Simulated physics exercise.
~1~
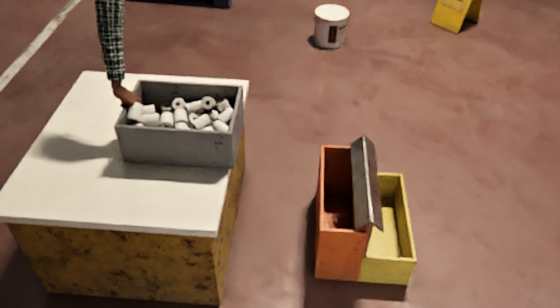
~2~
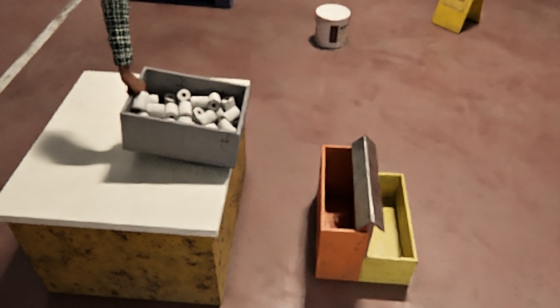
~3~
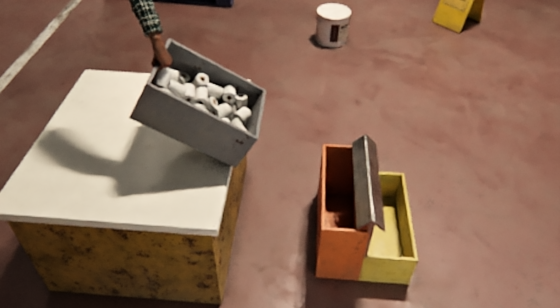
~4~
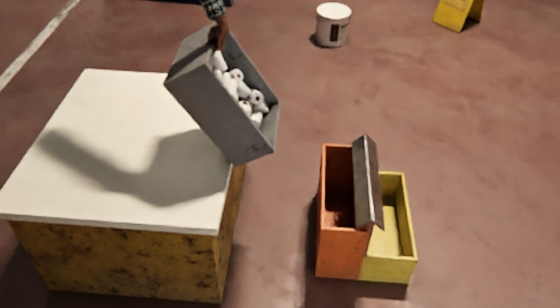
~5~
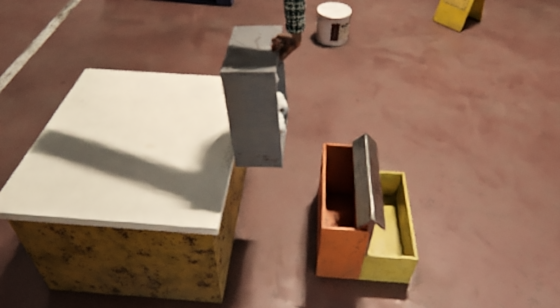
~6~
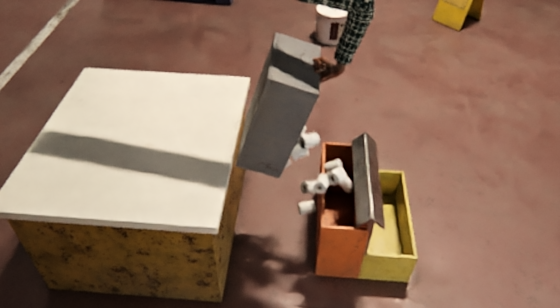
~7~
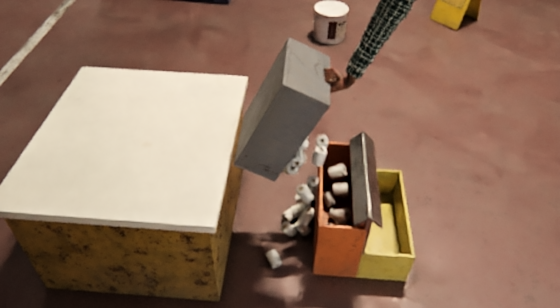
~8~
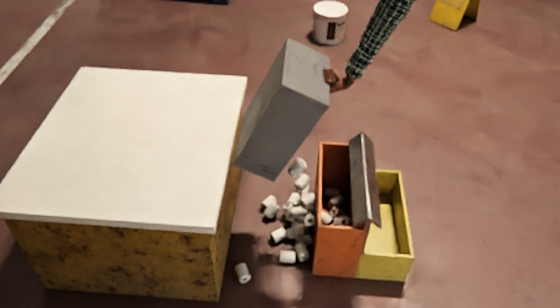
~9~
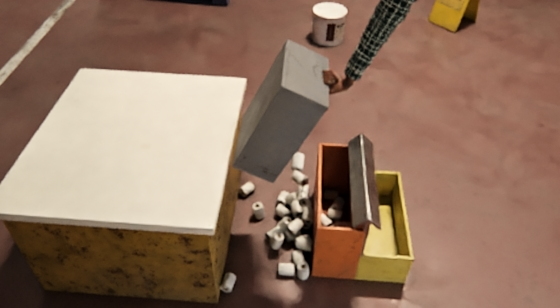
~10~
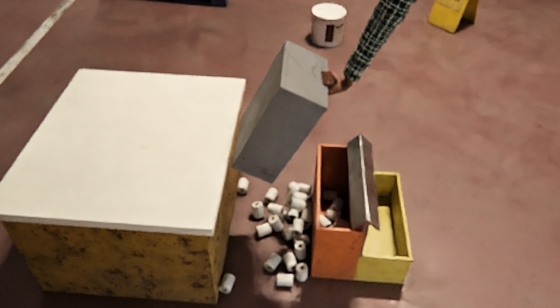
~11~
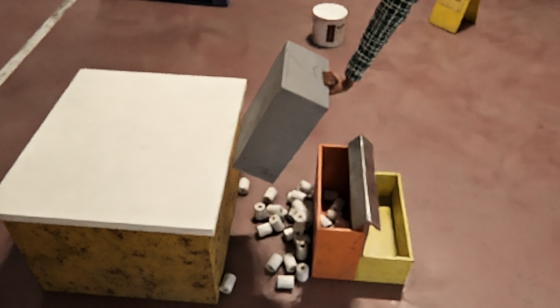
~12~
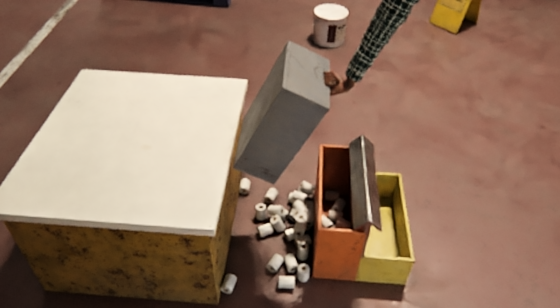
The video shows a hand tipping a grey crate of white paper rolls off a bench edge toward an orange tote beside a yellow box; some rolls drop into the tote, but many scatter on the floor short of it, where they settle as the crate stays tilted.
